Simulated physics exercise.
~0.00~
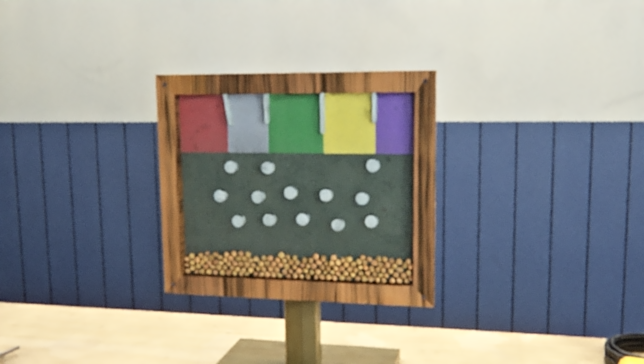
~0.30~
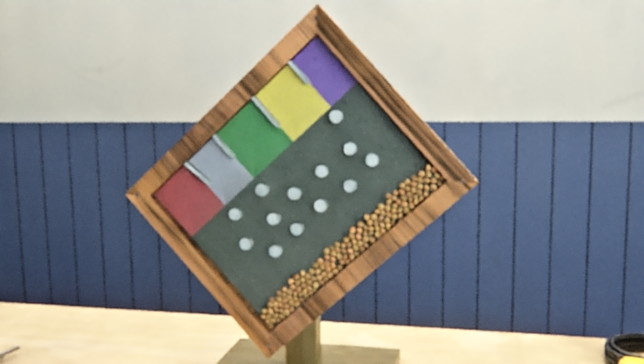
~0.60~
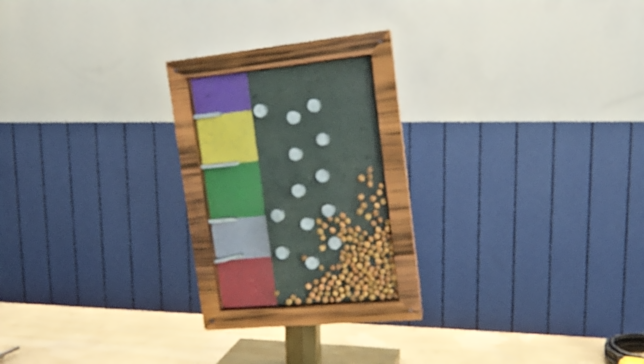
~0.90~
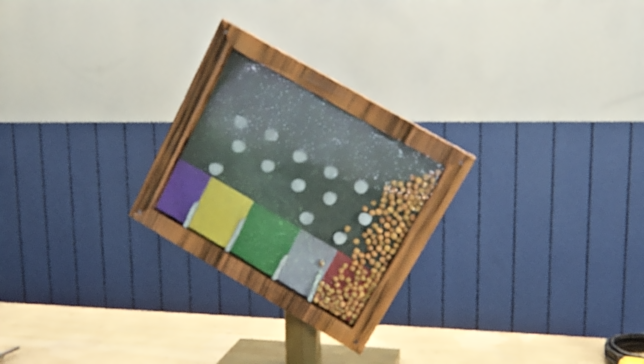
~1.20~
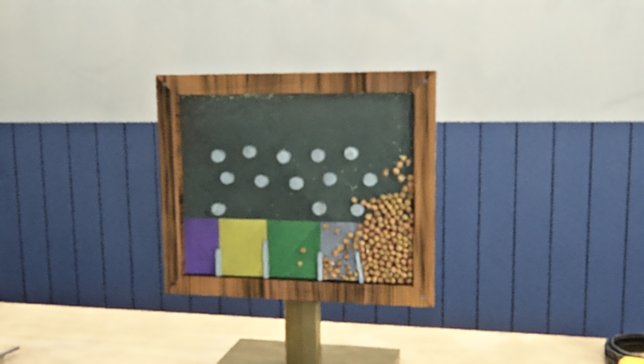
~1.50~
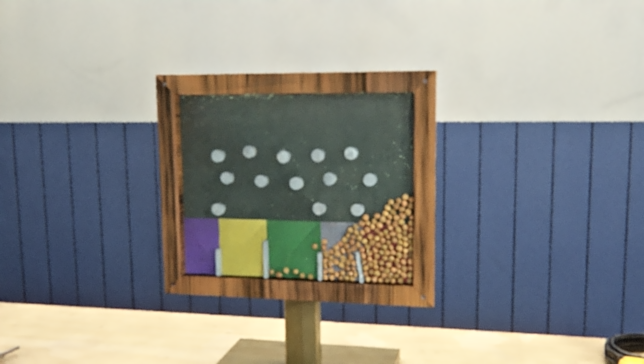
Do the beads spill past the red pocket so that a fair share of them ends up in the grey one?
Yes, a fair share of the beads ends up in the grey pocket and another fair share in the red, while green gets only a few and yellow and purple stay empty.
